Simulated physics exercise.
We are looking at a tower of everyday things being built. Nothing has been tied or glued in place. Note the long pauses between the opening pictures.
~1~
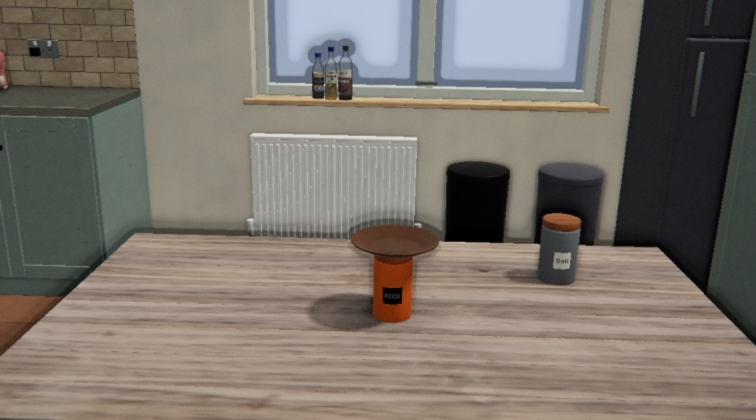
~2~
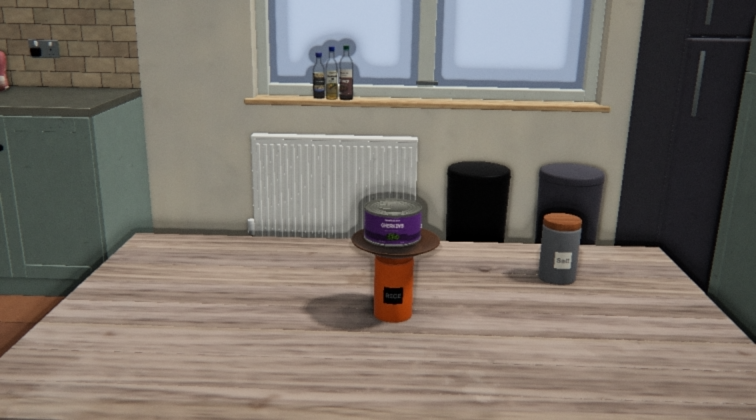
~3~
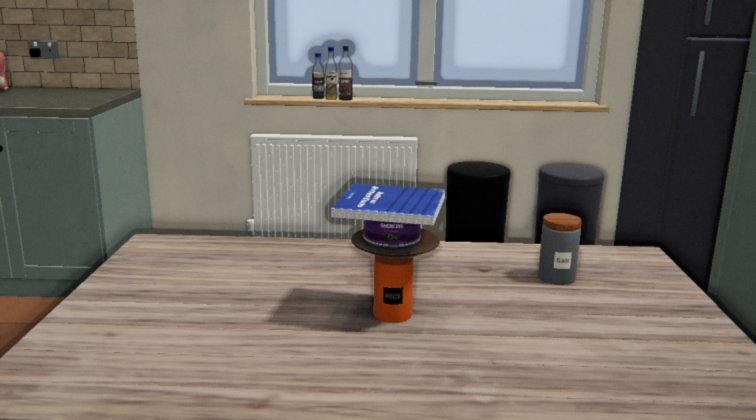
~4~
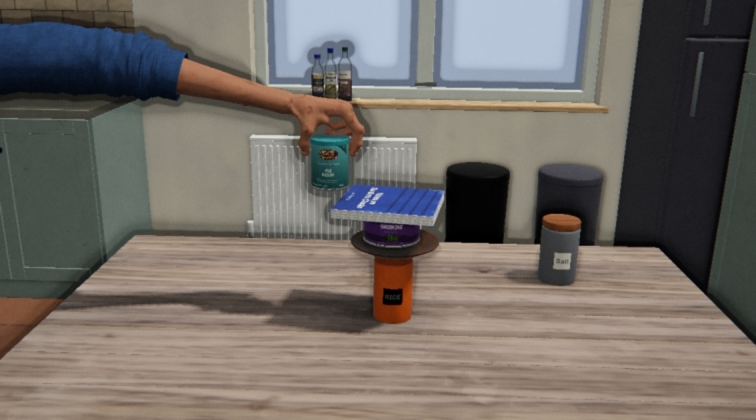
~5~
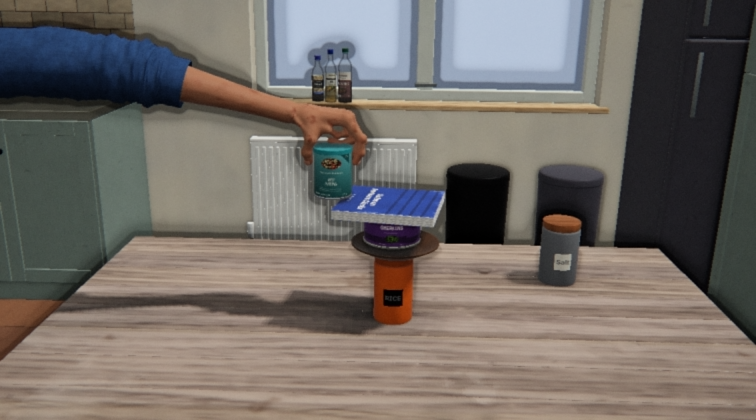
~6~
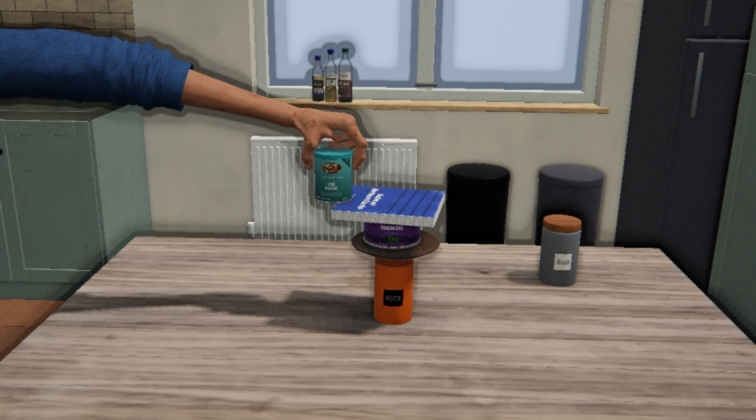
An arm in a blue sleeve lowered a turquoise pot onto the left edge of a blue book and kept hold of it, after a purple tub and the book had appeared atop a plate on an orange jar.
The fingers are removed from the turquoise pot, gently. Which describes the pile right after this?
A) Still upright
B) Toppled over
B.
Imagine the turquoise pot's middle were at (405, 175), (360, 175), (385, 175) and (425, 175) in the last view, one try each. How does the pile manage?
Attempt one, the pile survives; attempt two, it survives; attempt three, it survives; attempt four, it survives.
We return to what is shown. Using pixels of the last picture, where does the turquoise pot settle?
It finishes at about (295, 294).
Then, 0.30 s past the last view, turquoise pot now fallen.
Then, 0.40 s past the last view, things are still on the move.
Then, 0.50 s past the last view, as before.
Then, 1.10 s past the last view, nothing new.
Finally, fallen, turquoise pot; the other 5 still in place. Final places as the last picture's camera would see them, turquoise pot near (295, 294). The pile comes apart.
